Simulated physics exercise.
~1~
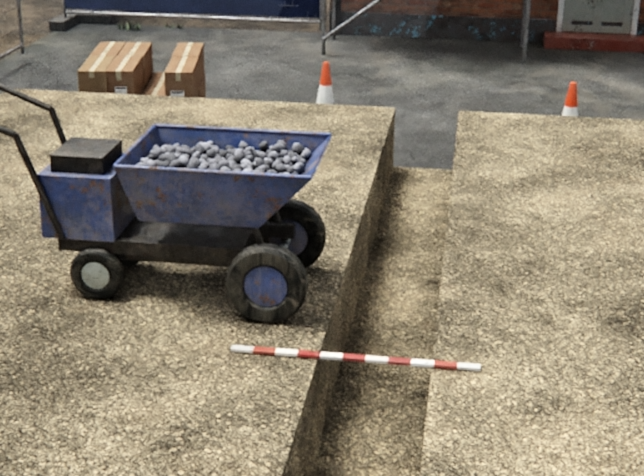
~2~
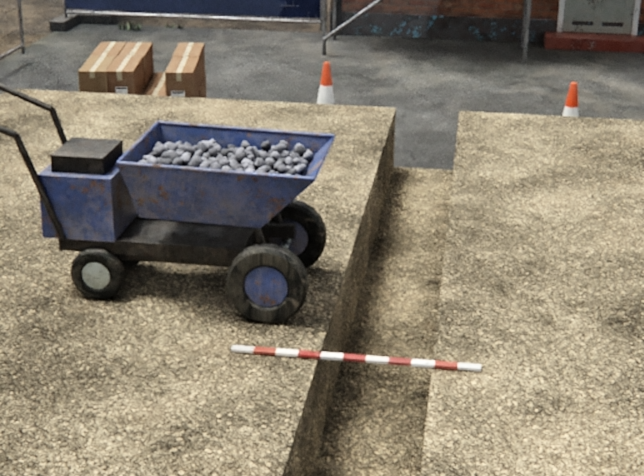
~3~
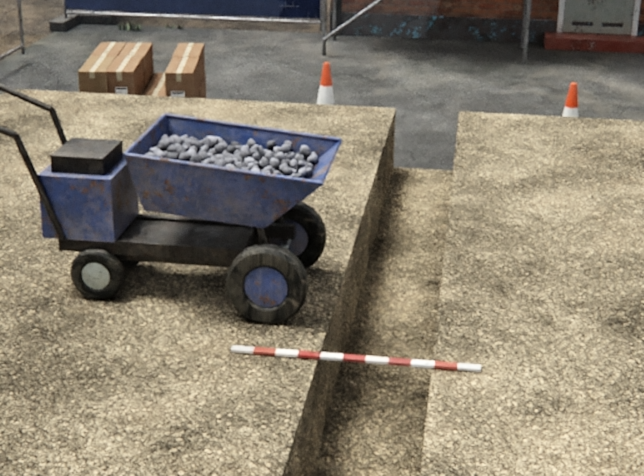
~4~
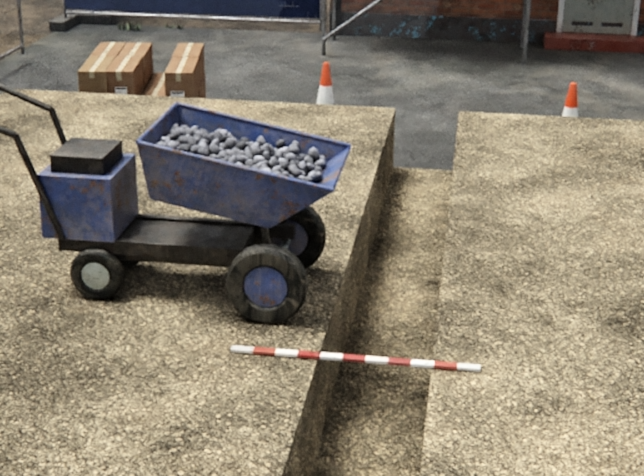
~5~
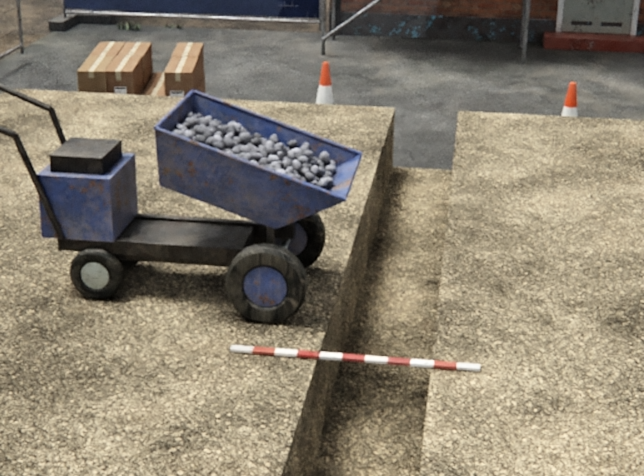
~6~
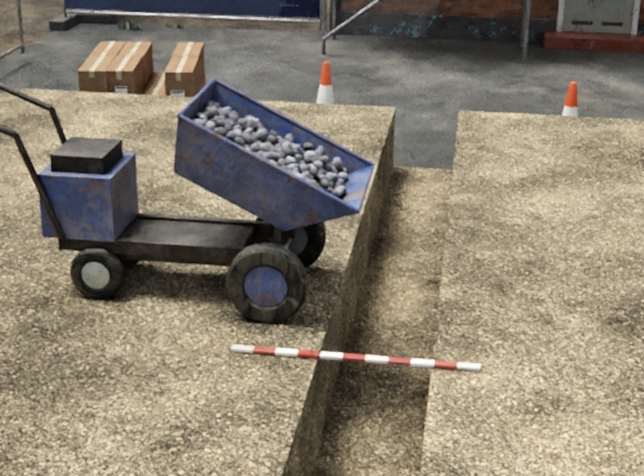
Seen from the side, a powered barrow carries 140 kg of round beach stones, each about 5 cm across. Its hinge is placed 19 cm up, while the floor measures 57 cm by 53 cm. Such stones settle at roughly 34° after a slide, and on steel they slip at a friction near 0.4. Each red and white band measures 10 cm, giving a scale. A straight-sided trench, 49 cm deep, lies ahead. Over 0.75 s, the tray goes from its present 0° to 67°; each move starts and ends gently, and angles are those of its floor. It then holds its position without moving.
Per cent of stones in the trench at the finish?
About 39 %.
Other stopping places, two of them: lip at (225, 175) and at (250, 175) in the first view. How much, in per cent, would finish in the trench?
Roughly 100 in a hundred, then 95 in a hundred.
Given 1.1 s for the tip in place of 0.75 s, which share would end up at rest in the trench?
It would be near 50 percent.
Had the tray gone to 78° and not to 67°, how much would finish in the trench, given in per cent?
In that case around 55 percent.
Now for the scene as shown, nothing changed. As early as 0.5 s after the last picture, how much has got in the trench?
At that moment: Approx. 15 %.
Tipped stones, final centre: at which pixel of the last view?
Their middle lands near (470, 304).
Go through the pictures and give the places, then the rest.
Lip at (311, 178), floor tilted 0°, highest stones at (258, 153), in the first frame.
The tray is at 1°, its lip at (314, 179); the top of the load is at (234, 152), in the second frame.
The tray is at 5°, its lip at (322, 184); the top of the load is at (195, 145), in the third frame.
Lip at (333, 190), floor tilted 11°, highest stones at (185, 136), in the fourth frame.
Lip at (346, 200), floor tilted 18°, highest stones at (194, 124), in the fifth frame.
Lip at (359, 212), floor tilted 26°, highest stones at (211, 112), in the sixth frame.
Then, 0.2 s after the last picture the floor is at 56°, 100 % in the tray; the foremost stones are at (385, 238).
Then, 0.5 s after the last picture the floor is at 67°, 66 % in the tray, 16 % in the trench, 18 % past the trench; the foremost stones are at (474, 296).
Then, 0.9 s after the last picture the floor is at 67°, 15 % in the tray, 25 % in the trench, 60 % past the trench; the foremost stones are at (643, 322).
Then, 2.8 s after the last picture the floor is at 67°, 0 % in the tray, 39 % in the trench, 61 % past the trench; the foremost stones are past the picture's edge.
